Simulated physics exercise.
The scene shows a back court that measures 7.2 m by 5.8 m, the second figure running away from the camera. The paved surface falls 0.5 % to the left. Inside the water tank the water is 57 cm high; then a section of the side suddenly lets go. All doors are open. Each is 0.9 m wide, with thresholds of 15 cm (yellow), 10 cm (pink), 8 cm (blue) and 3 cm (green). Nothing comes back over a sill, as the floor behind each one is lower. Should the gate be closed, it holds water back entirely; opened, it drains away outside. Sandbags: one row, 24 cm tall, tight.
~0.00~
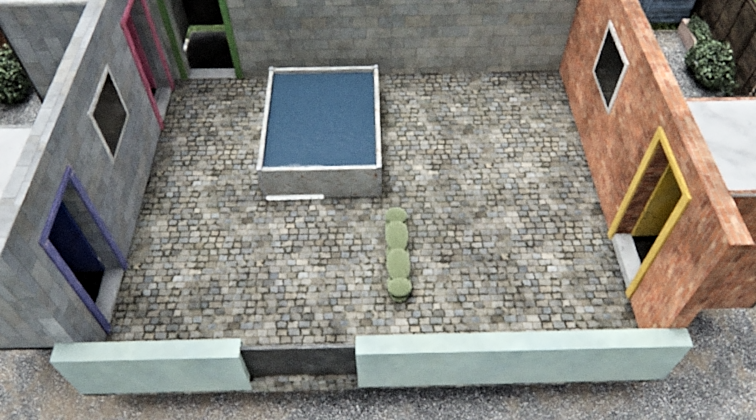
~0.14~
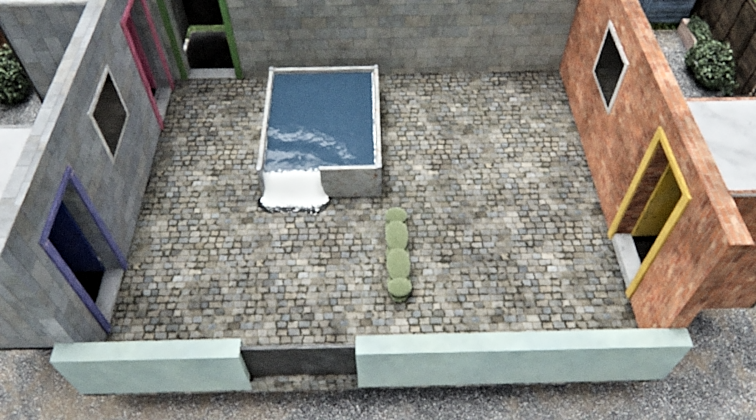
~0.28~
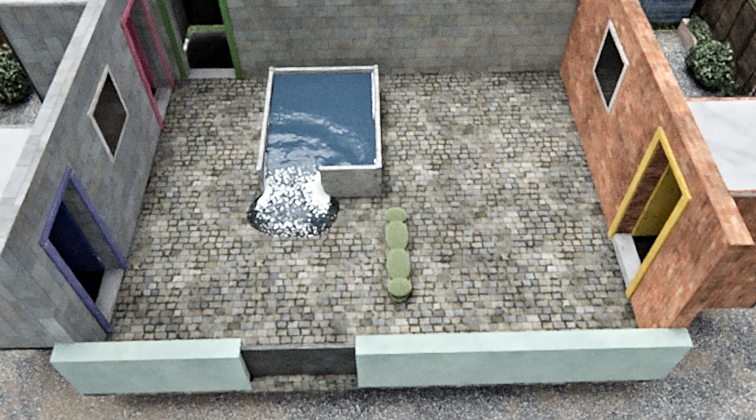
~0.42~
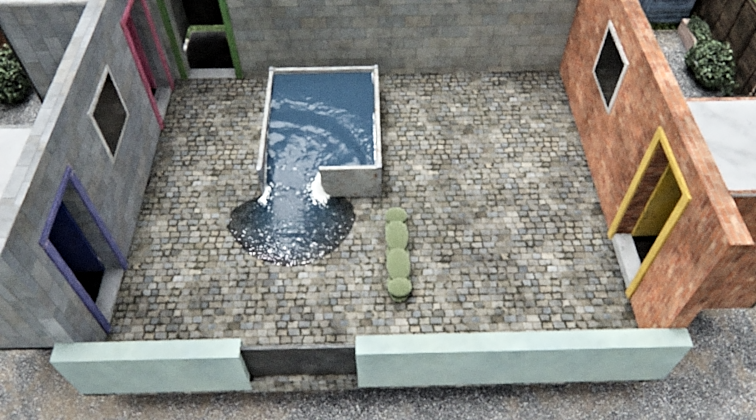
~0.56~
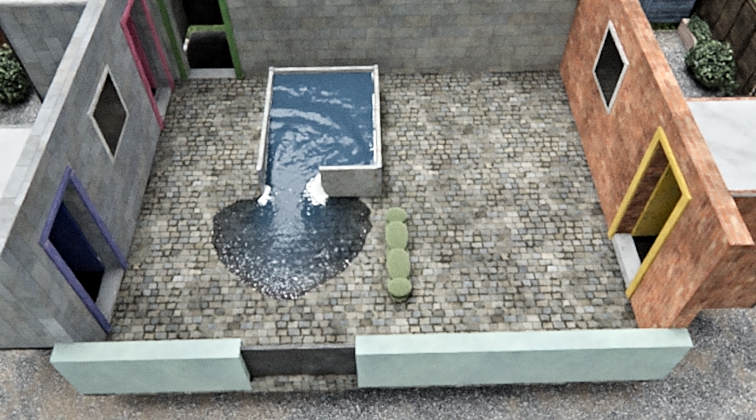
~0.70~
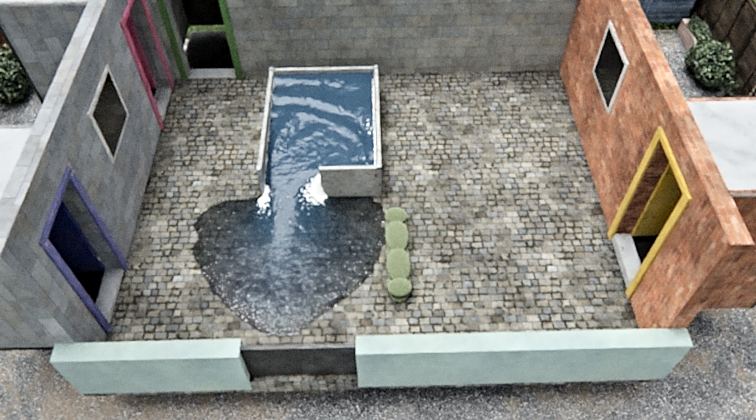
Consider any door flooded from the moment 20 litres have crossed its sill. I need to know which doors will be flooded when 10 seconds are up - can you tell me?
Sure: The yellow door will stay unflooded, the pink door will stay unflooded, the blue door will be flooded, the green door will be flooded.
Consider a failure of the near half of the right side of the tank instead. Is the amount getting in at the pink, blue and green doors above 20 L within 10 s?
Then pink does not exceed it, blue does not exceed it, green does not exceed it.
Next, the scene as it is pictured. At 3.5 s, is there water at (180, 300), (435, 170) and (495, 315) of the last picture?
First spot soaked, second bone dry, third soaked.
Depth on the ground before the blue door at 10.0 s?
About 10.0 cm.
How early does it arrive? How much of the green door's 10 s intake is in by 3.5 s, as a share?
I'd say close to 0 percent.
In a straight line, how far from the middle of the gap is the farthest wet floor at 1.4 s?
About 3.2 m out.
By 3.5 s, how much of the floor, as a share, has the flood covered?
40 %.
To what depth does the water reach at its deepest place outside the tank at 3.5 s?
Around 24 centimetres.
After 1.4 s water covers 25 % of the floor and is deepest (32 cm) near (291, 202); yellow door not reached, pink door not reached, blue door not reached, green door not reached.
After 2.2 s water covers 30 % of the floor and is deepest (36 cm) near (99, 368); yellow door not reached, pink door not reached, blue door 11 cm at the sill, 3 L in, green door not reached.
After 3.5 s water covers 40 % of the floor and is deepest (24 cm) near (99, 368); yellow door not reached, pink door not reached, blue door 16 cm at the sill, 36 L in, green door not reached.
After 6.0 s water covers 65 % of the floor and is deepest (16 cm) near (113, 368); yellow door 7 cm at the sill, 0 L in, pink door 3 cm at the sill, 0 L in, blue door 15 cm at the sill, 96 L in, green door 8 cm at the sill, 6 L in.
After 10.0 s water covers 95 % of the floor and is deepest (10 cm) near (99, 368); yellow door 5 cm at the sill, 0 L in, pink door 9 cm at the sill, 0 L in, blue door 10 cm at the sill, 130 L in, green door 8 cm at the sill, 78 L in.
